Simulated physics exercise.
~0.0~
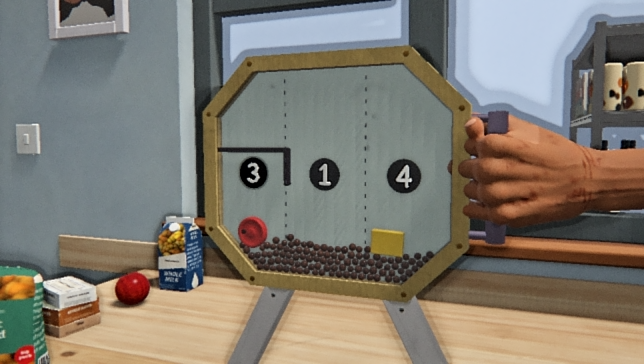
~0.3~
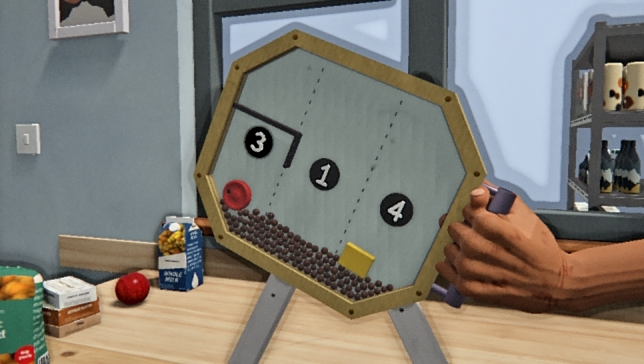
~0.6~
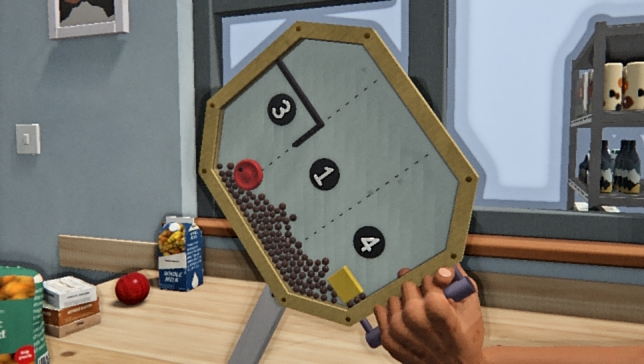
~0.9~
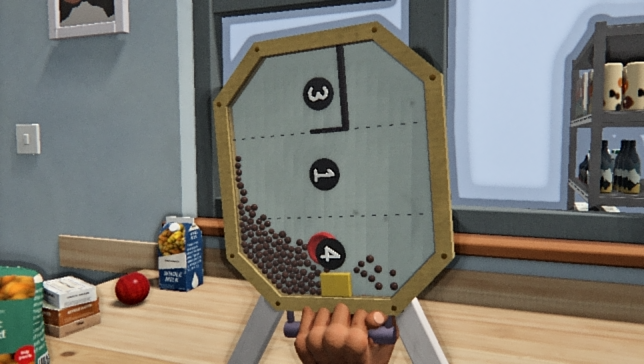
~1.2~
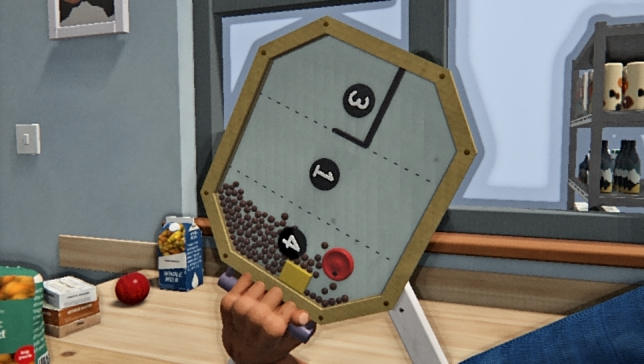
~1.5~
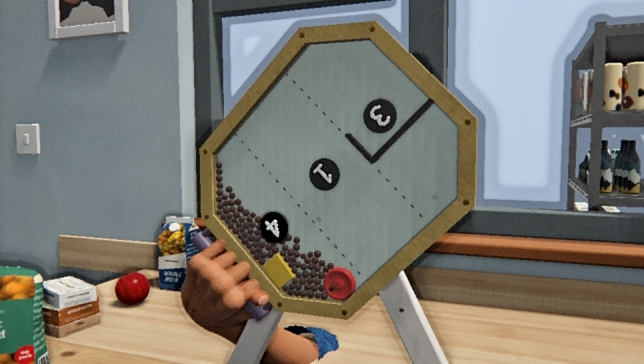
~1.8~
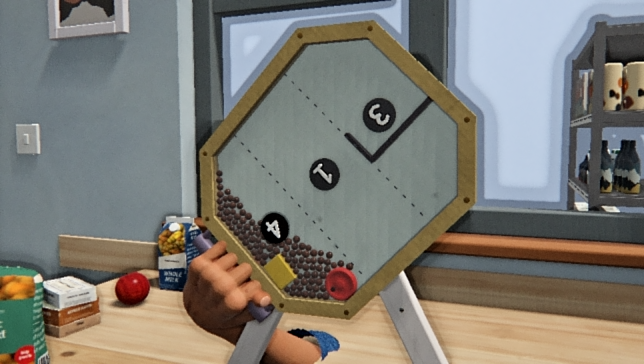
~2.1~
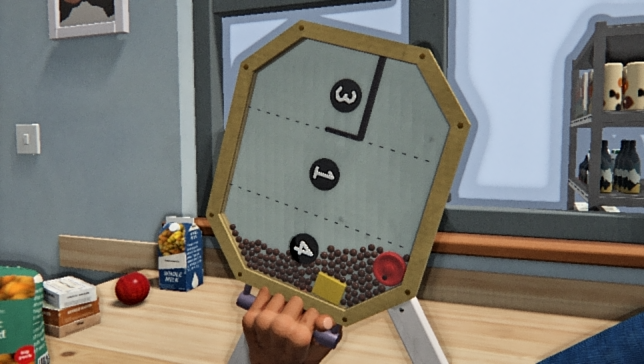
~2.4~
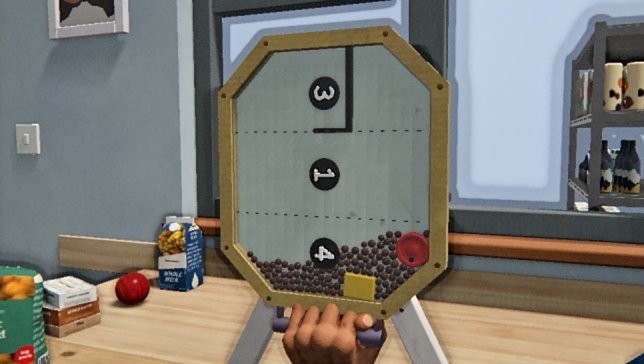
A hand turned an octagonal case of dark beads clockwise well past upright on its side, paused, then swung it partway back, while the red disc slid across to the lower right and ended beside the yellow block in the bottom strip.
